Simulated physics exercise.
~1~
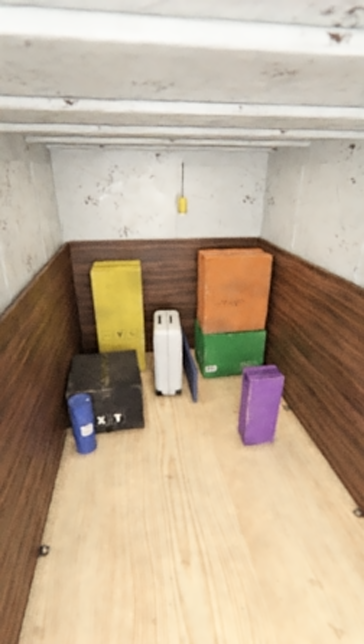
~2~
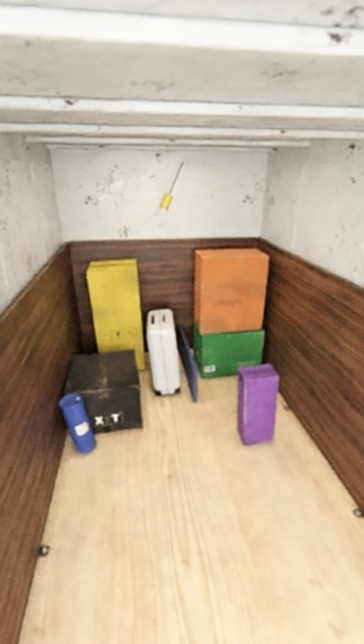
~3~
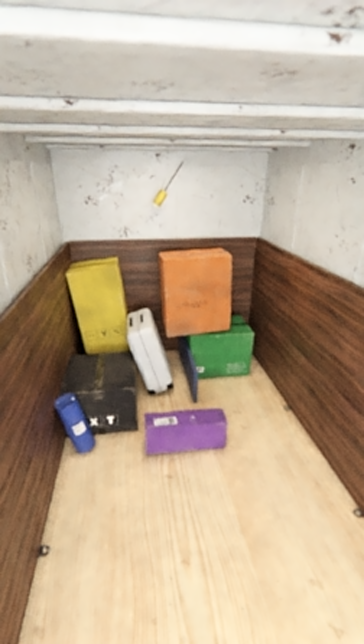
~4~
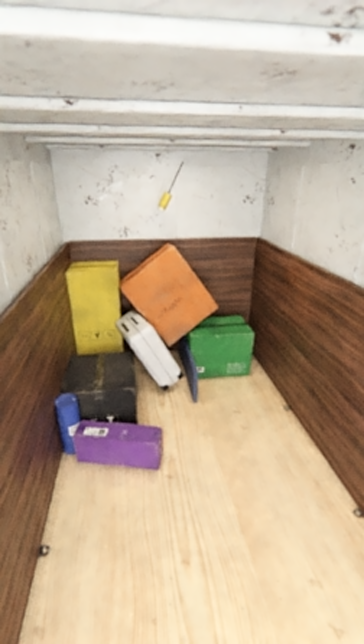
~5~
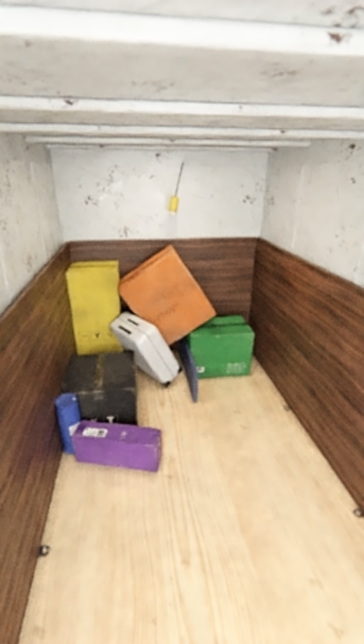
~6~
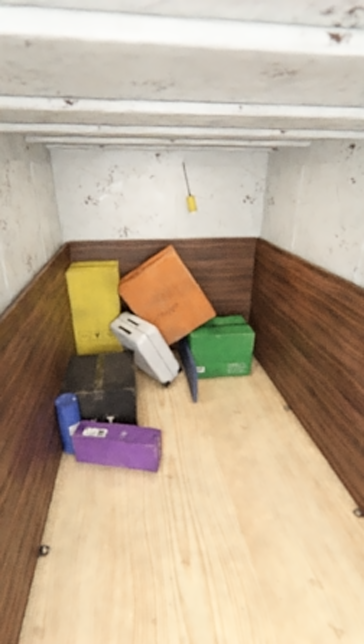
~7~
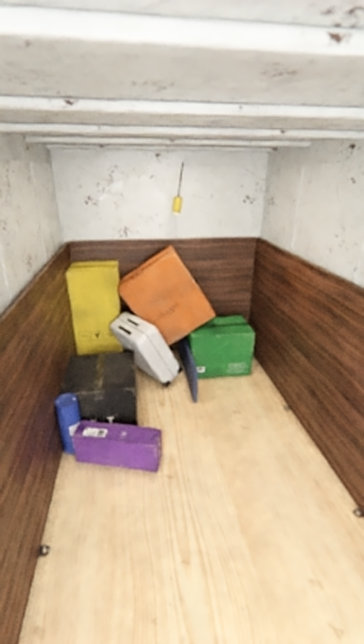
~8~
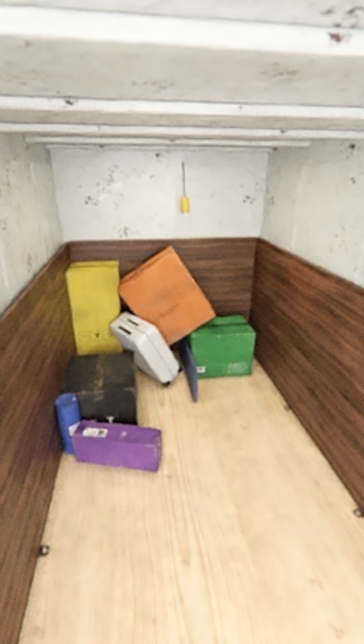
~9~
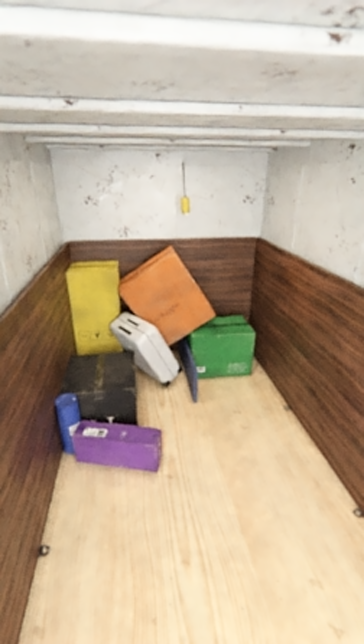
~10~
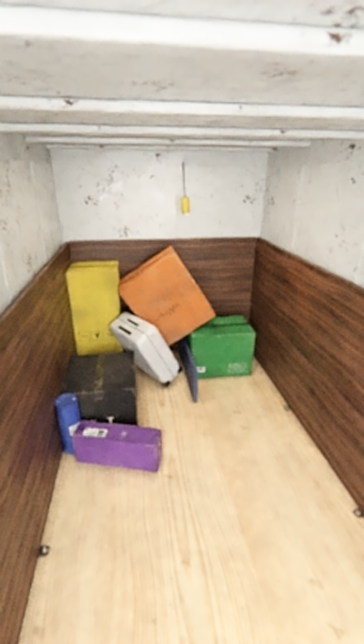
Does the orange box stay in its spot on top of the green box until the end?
No, the orange box leaves its spot. It slides left off the green box and ends up tilted, leaning near the white case.
